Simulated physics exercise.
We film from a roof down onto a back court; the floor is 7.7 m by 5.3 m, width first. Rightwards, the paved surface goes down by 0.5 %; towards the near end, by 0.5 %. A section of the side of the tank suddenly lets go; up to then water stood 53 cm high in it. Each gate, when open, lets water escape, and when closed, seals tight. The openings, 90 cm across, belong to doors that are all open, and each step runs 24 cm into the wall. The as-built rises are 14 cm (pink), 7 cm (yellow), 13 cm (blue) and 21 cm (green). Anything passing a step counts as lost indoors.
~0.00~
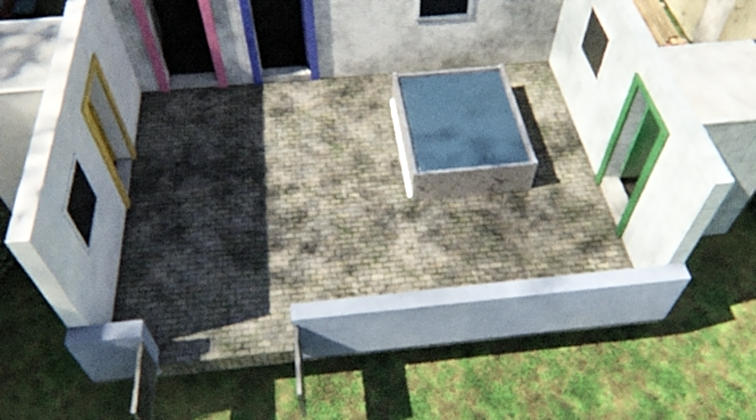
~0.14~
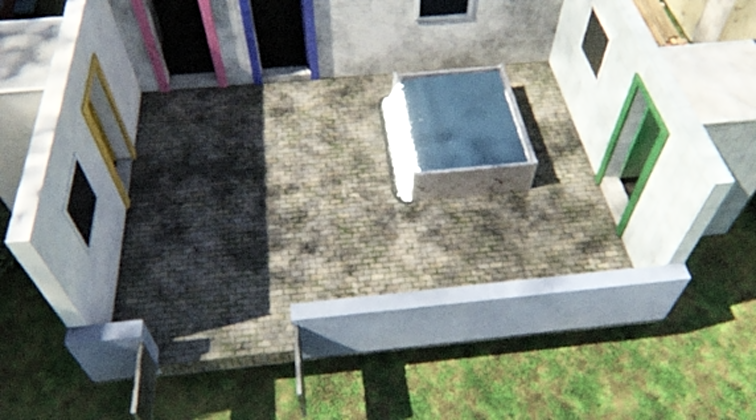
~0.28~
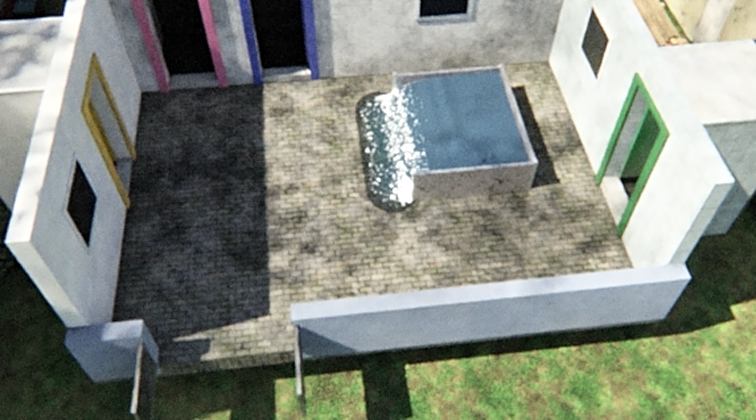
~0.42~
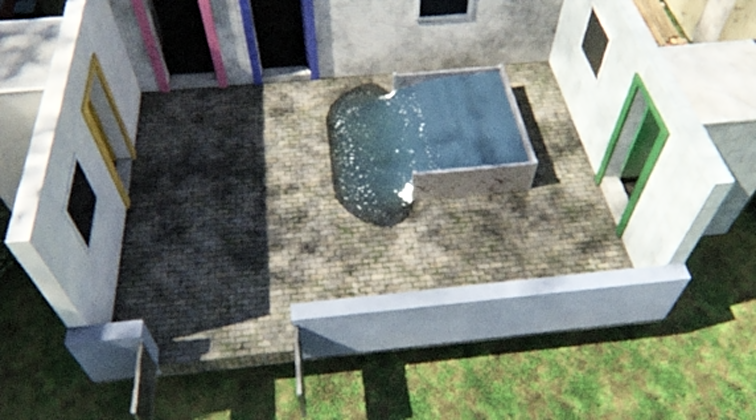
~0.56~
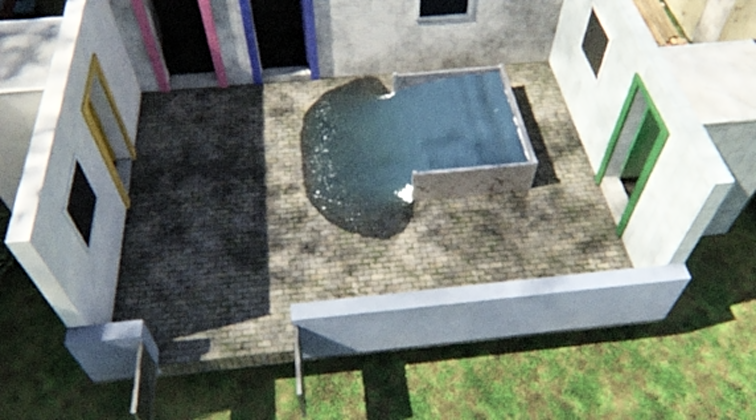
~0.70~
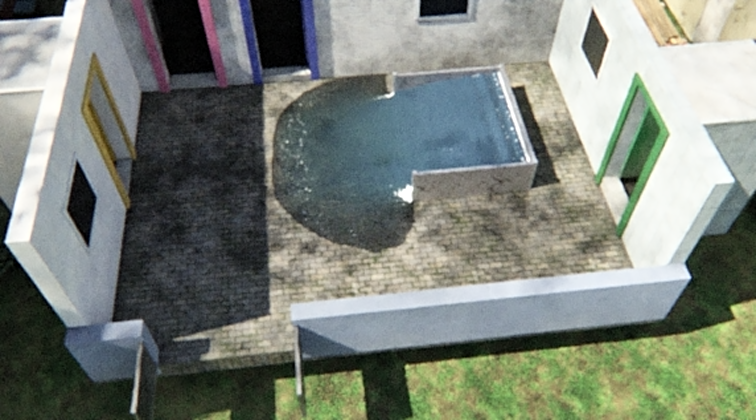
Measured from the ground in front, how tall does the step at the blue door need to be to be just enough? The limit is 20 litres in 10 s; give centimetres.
It needs to be about 6.5 cm tall.
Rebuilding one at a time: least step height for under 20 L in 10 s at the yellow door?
At the yellow door it takes roughly 18 centimetres.
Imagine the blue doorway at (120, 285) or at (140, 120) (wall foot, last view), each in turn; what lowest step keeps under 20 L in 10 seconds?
Minimums: About 11.0 cm and 20 cm.
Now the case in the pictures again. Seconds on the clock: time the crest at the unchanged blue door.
Near 2.0 s.
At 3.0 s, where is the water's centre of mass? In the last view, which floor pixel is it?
My guess is close to (288, 163).
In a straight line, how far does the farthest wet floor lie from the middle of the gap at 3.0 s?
Around 5.8 m from the gap.
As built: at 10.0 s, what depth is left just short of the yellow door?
Roughly 2.5 cm deep.
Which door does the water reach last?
That would be the green door.
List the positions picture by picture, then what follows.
In the first frame, the tank at (461, 120) is whole and still, 53 cm deep; the blue door at (281, 37) is dry.
In the second frame, water pours out at (405, 138) and has run 0.2 m, to (401, 197); about 10 cm deep outside, 53 cm at the back.
In the third frame, the front is at (375, 199), 0.6 m from the gap at (405, 140); 1.5 m2 of floor is wet, 53 cm left at the back.
In the fourth frame, the gap is at (405, 141), the front 1.2 m out at (341, 197); the back of the tank holds 53 cm.
In the fifth frame, the gap is at (405, 141), the front 1.7 m out at (311, 191); the back of the tank holds 51 cm.
In the sixth frame, water pours out at (405, 141) and has run 2.2 m, to (277, 164); about 6 cm deep outside, 44 cm at the back; the blue door at (281, 37), 2.7 m from the gap, is still 0.5 m from the nearest water.
After 1.4 s water covers 40 % of the floor, deepest (22 cm) near (406, 185); 9 cm at the blue door, 0 litres in over its 13 cm step.
After 3.0 s water covers 60 % of the floor, deepest (32 cm) near (109, 354); 10 cm at the blue door, 0 litres in over its 13 cm step.
After 10.0 s water covers 90 % of the floor, deepest (8 cm) near (305, 333); 3 cm at the blue door, 0 litres in over its 13 cm step.
At the blue door as built, the water arrived by 1.1 s and peaked near 12 cm at 2.0 s.
Run again over the same 10 s with other heights there, 28 litres in over 5.5 cm, 12 litres over 7.5 cm. The limit of 20 litres is kept from about 6.5 cm up.
